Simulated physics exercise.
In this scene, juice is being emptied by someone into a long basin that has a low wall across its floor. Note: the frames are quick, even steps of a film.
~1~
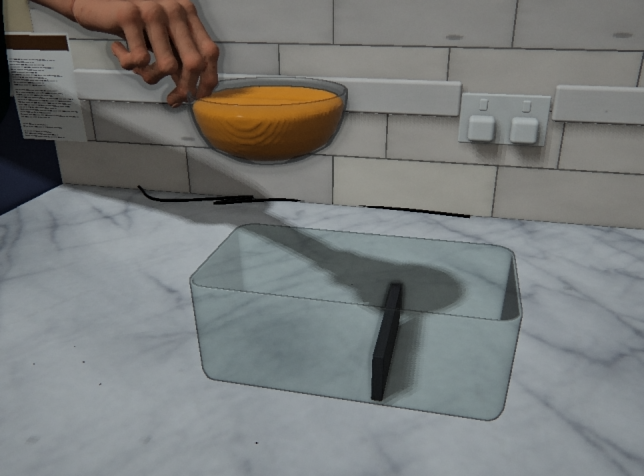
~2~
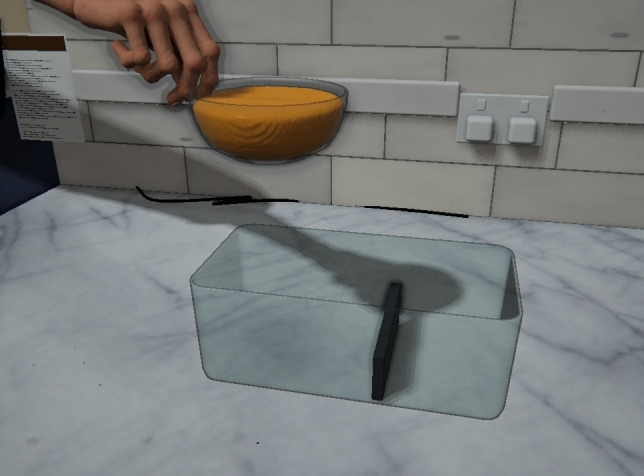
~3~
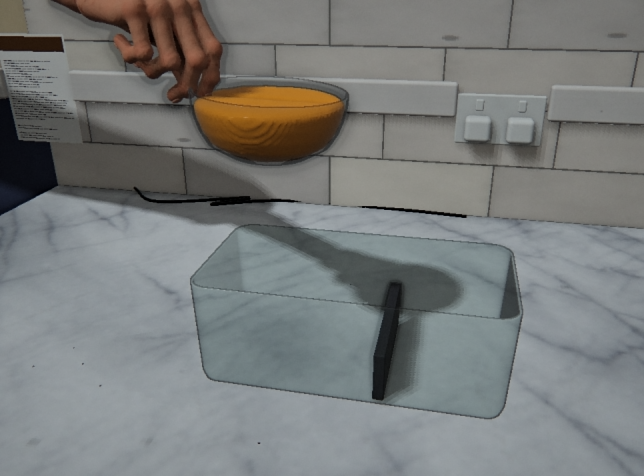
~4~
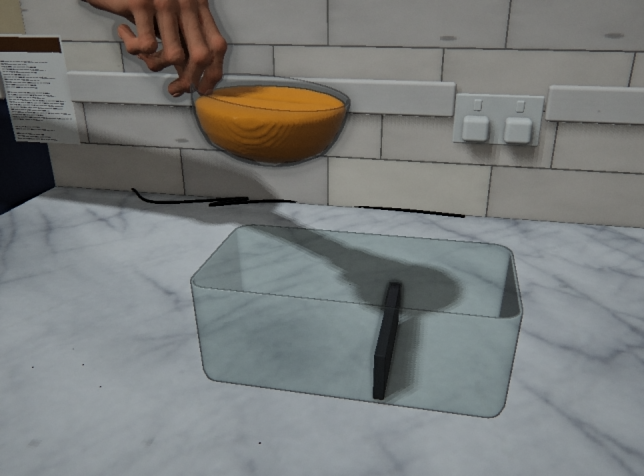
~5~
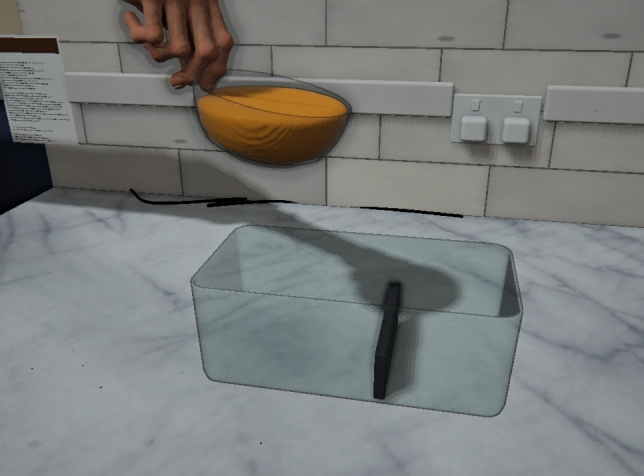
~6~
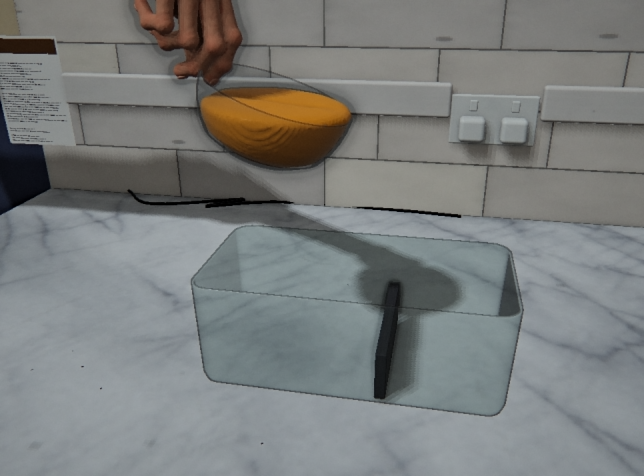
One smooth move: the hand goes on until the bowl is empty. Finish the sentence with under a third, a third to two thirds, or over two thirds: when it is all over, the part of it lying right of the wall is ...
... a third to two thirds.
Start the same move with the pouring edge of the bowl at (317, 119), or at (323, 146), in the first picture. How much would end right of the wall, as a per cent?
It comes to about 15 %, followed by about 10 %.
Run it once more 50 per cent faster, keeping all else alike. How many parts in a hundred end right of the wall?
I'd say close to 40 per cent.
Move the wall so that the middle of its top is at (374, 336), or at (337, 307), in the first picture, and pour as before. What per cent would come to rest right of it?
With the first placement it is 60 %, with the second 85 %.
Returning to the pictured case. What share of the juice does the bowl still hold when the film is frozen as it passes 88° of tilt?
It works out to close to 15 percent.
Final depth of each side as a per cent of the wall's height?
Left near 20; right near 40.
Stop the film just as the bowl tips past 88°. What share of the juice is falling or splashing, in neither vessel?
Roughly 45 %.
A moment on, the bowl is tipped on its side and 16 per cent is still to pour, 4 is left of the wall and 33 right of it.
Next, the bowl is tipped right over and 0 per cent is still to pour, 43 is left of the wall and 54 right of it.
Then the bowl is tipped right over and 0 per cent is still to pour, 46 is left of the wall and 53 right of it.
Later the bowl is tipped right over and 0 per cent is still to pour, 46 is left of the wall and 53 right of it.
At rest 46 per cent lies left of the wall, 53 right of it and 1 outside.
